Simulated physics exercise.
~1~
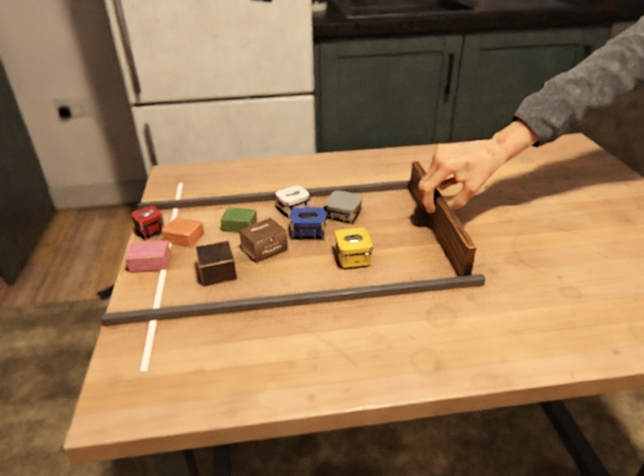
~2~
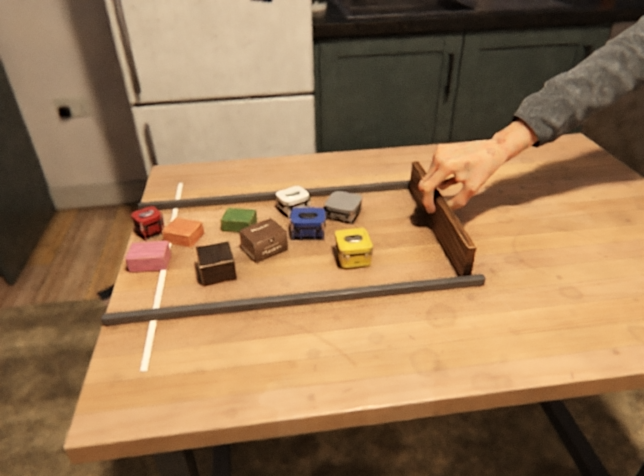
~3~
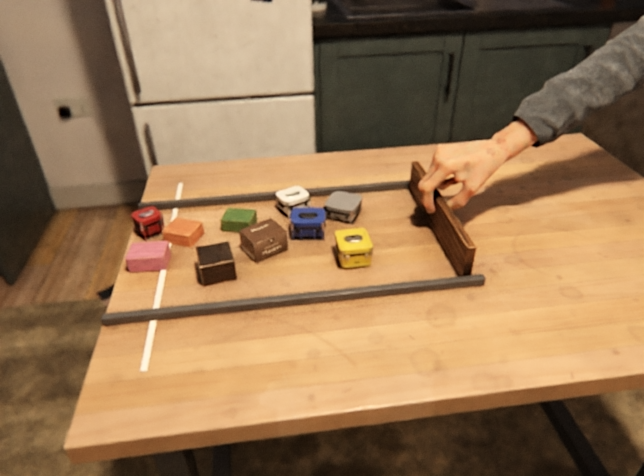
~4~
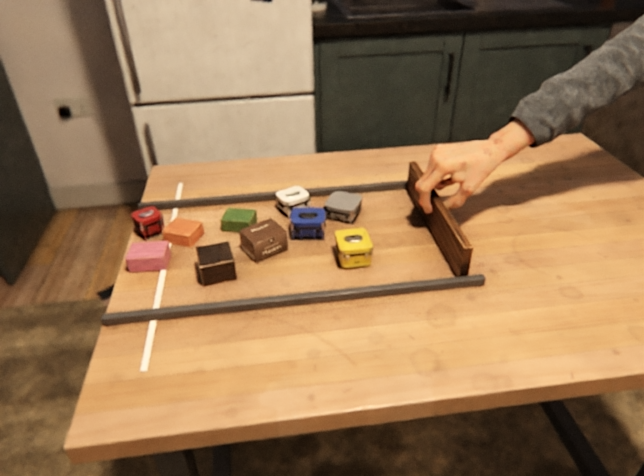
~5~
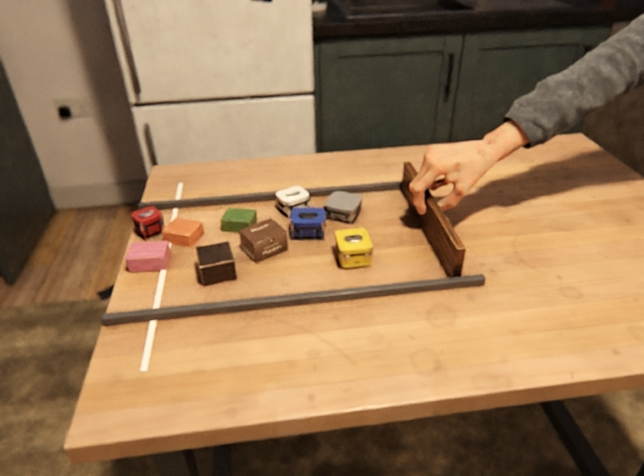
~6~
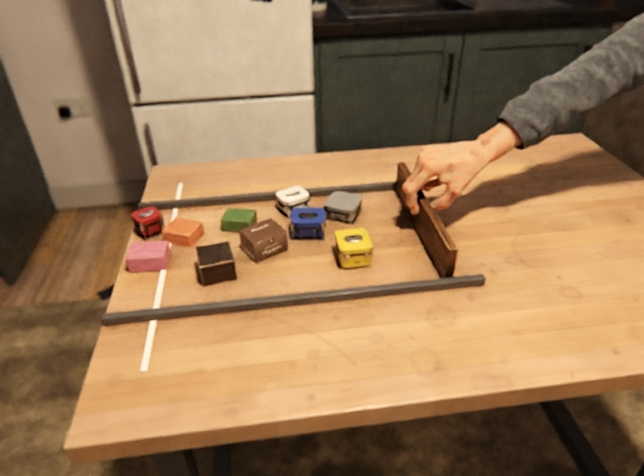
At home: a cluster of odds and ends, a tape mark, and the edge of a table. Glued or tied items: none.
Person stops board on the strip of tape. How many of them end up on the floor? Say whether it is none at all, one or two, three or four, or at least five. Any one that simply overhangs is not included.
Most likely the sweep will knock off at least five.
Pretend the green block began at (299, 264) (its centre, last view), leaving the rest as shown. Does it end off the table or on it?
Green block: Gone.
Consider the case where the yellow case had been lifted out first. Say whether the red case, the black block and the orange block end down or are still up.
So: The red case goes down, the black block does not drop, the orange block goes down.
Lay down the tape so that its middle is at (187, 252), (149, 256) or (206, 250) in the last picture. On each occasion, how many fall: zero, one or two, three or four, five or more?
In turn: Three to four, 5 or more, either one or two.
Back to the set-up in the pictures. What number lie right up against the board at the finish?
Count: 4.
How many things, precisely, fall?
I count 6 in all.
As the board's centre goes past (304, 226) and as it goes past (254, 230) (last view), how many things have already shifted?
5 and 9.
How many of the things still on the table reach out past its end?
I make it 0.
Soon after, none off yet; red case at rest near (148, 223); pink block at rest near (149, 256); orange block at rest near (184, 232).
At rest, the number that fall off is five or more; fallen, white case, brown box, green block, orange block, pink block and red case.
